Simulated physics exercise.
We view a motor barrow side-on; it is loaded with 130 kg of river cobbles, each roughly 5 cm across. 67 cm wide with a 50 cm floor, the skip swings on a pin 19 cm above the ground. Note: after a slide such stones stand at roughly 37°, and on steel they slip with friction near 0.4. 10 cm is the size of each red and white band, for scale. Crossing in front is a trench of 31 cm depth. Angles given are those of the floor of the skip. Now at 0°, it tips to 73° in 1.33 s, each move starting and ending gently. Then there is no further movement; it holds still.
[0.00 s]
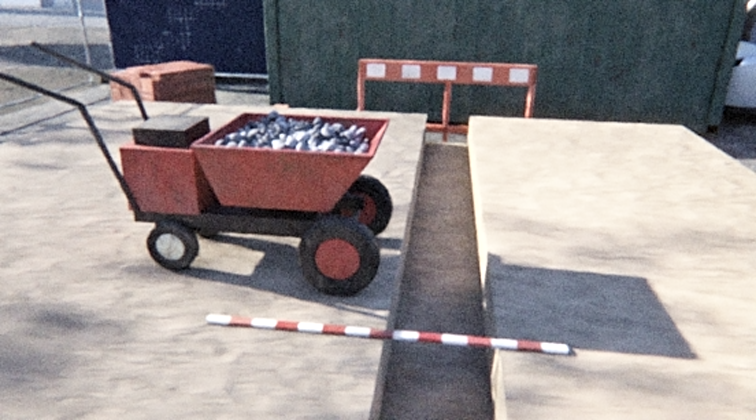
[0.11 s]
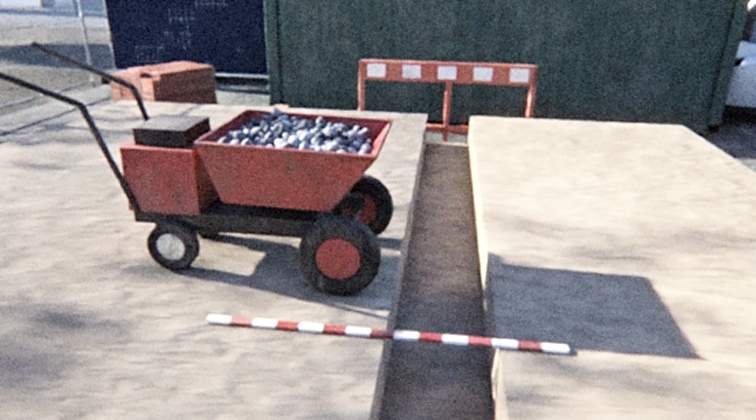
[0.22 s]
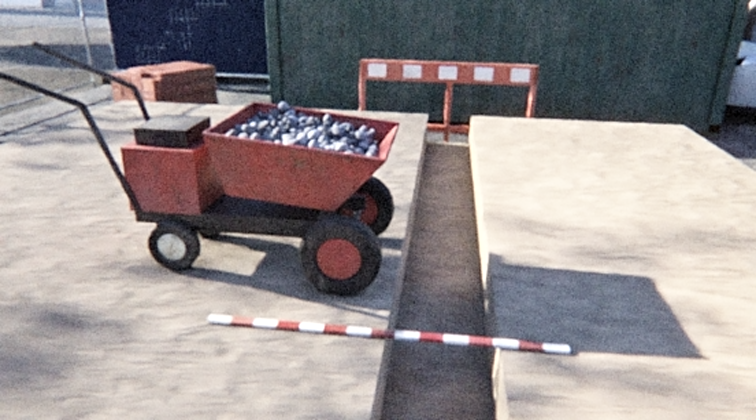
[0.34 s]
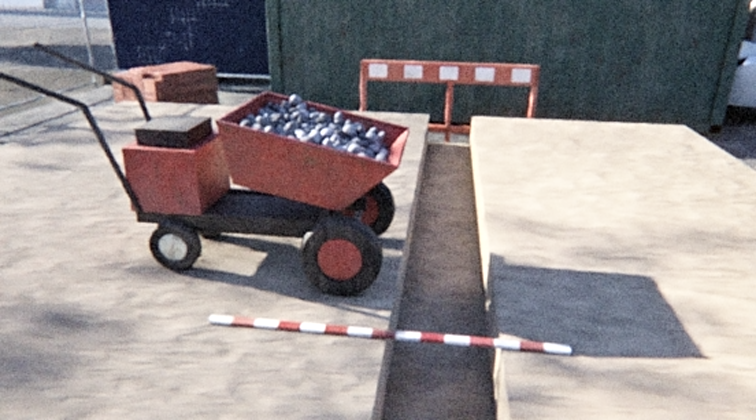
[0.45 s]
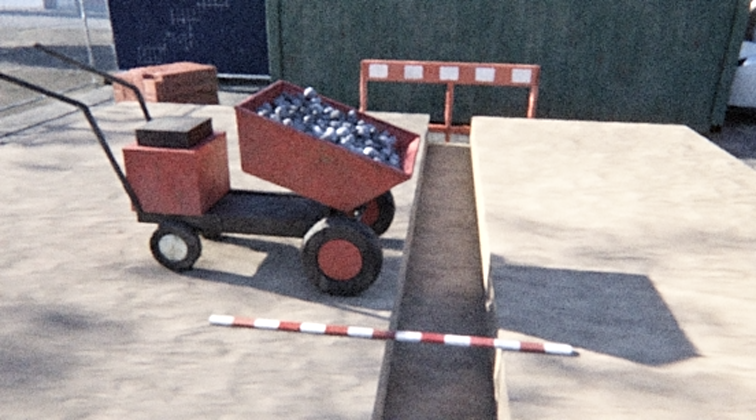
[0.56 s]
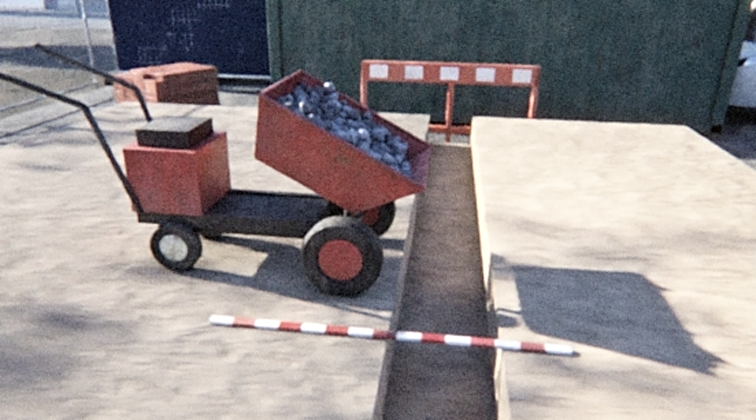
We see a red motor barrow loaded with grey stones standing on pale ground beside a narrow trench; its skip tilts steadily toward the right, the rear edge rising and the stones shifting, while the wheeled base stays still.
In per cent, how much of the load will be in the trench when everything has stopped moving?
Around 65 per cent of it.
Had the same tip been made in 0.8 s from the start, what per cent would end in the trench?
I'd put it at some 55 in a hundred.
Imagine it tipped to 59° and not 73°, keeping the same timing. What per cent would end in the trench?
Around 45 per cent would finish in the trench.
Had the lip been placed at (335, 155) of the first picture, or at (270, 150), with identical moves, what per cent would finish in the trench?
Estimates: 100 % then 85 %.
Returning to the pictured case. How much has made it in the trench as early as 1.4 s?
By that point it's something like 25 in a hundred.
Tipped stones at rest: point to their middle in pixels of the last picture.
Look at roughly (477, 307).
After 1.0 s the floor is at 62°; 99 % in the skip, 1 % in the trench; the foremost stones are at (465, 224).
After 1.4 s the floor is at 73°; 56 % in the skip, 25 % in the trench, 20 % past the trench; the foremost stones are at (569, 282).
After 1.8 s the floor is at 73°; 24 % in the skip, 41 % in the trench, 35 % past the trench; the foremost stones are at (648, 283).
After 3.7 s the floor is at 73°; 0 % in the skip, 65 % in the trench, 35 % past the trench; the foremost stones are at (698, 283).
